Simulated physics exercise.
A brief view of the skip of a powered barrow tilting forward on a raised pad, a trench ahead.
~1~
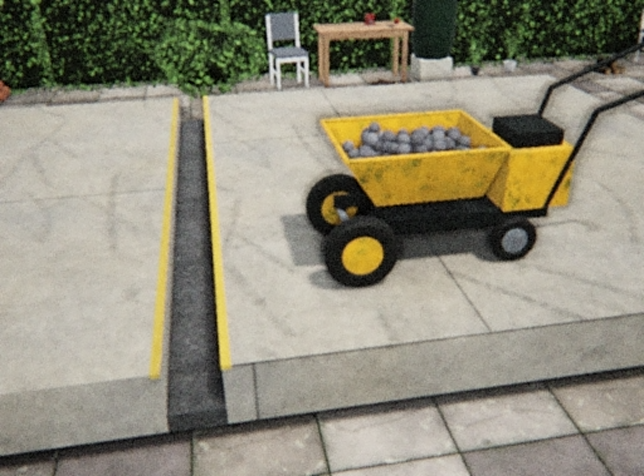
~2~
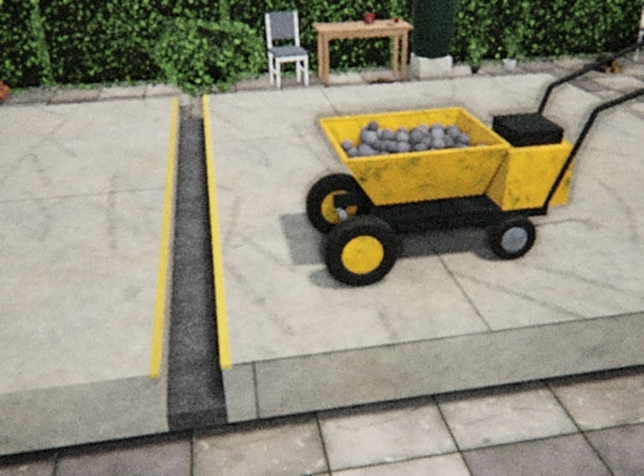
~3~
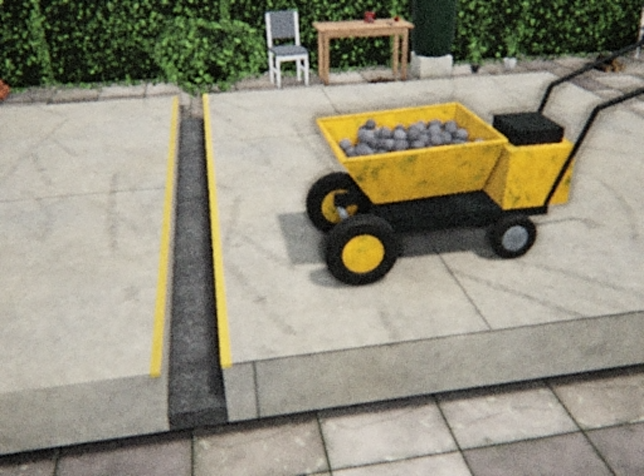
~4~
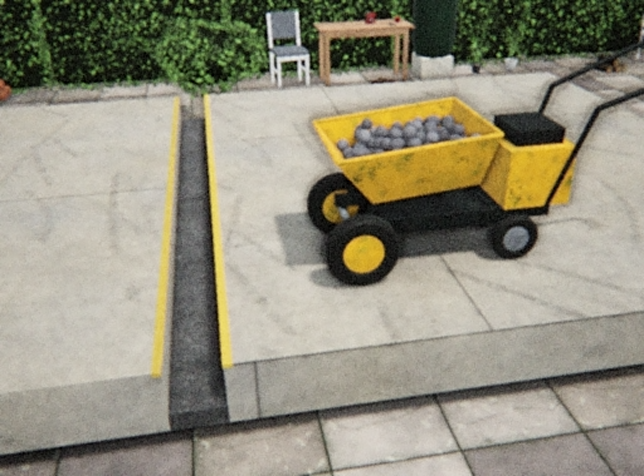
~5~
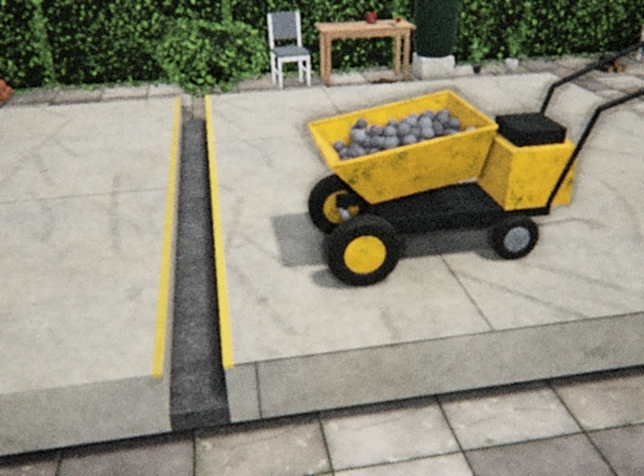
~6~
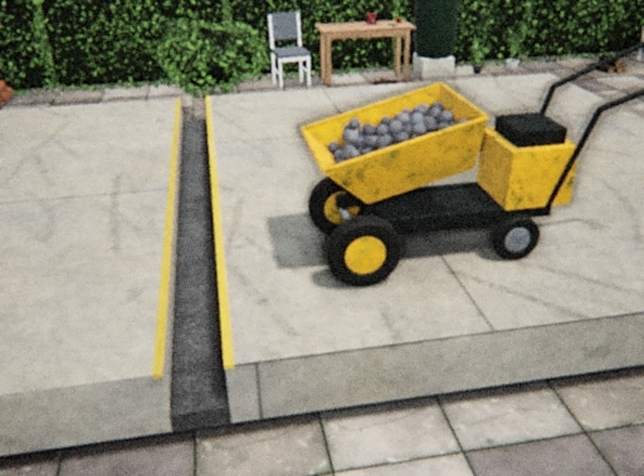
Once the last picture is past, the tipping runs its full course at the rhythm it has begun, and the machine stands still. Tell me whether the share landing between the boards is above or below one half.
Inside: The greater amount.
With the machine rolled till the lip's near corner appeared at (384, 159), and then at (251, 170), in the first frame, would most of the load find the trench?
Stop 1: Short of half. Stop 2: Short of half.
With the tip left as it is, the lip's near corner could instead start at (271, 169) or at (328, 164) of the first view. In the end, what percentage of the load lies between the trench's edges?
The first stop gives 50 per cent; the second gives 90 per cent.
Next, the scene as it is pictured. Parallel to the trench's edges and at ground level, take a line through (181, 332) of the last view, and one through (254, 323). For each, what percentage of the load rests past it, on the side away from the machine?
Close to 20 % and 90 %, in that order.
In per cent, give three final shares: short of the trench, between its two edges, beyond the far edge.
Short 25, between 75, beyond 0 %.
Soon, skip tipped steeply; all in the skip.
A while on, skip tipped steeply; most in the skip; a small part short of the trench; a stray few in or heaped over the trench; a small part falling.
Towards the end, skip tipped right over; a small part in the skip; about a third short of the trench; about half in or heaped over the trench; a stray few beyond it.
Finally, skip tipped right over; about a quarter short of the trench; most in or heaped over the trench; a stray few beyond it.
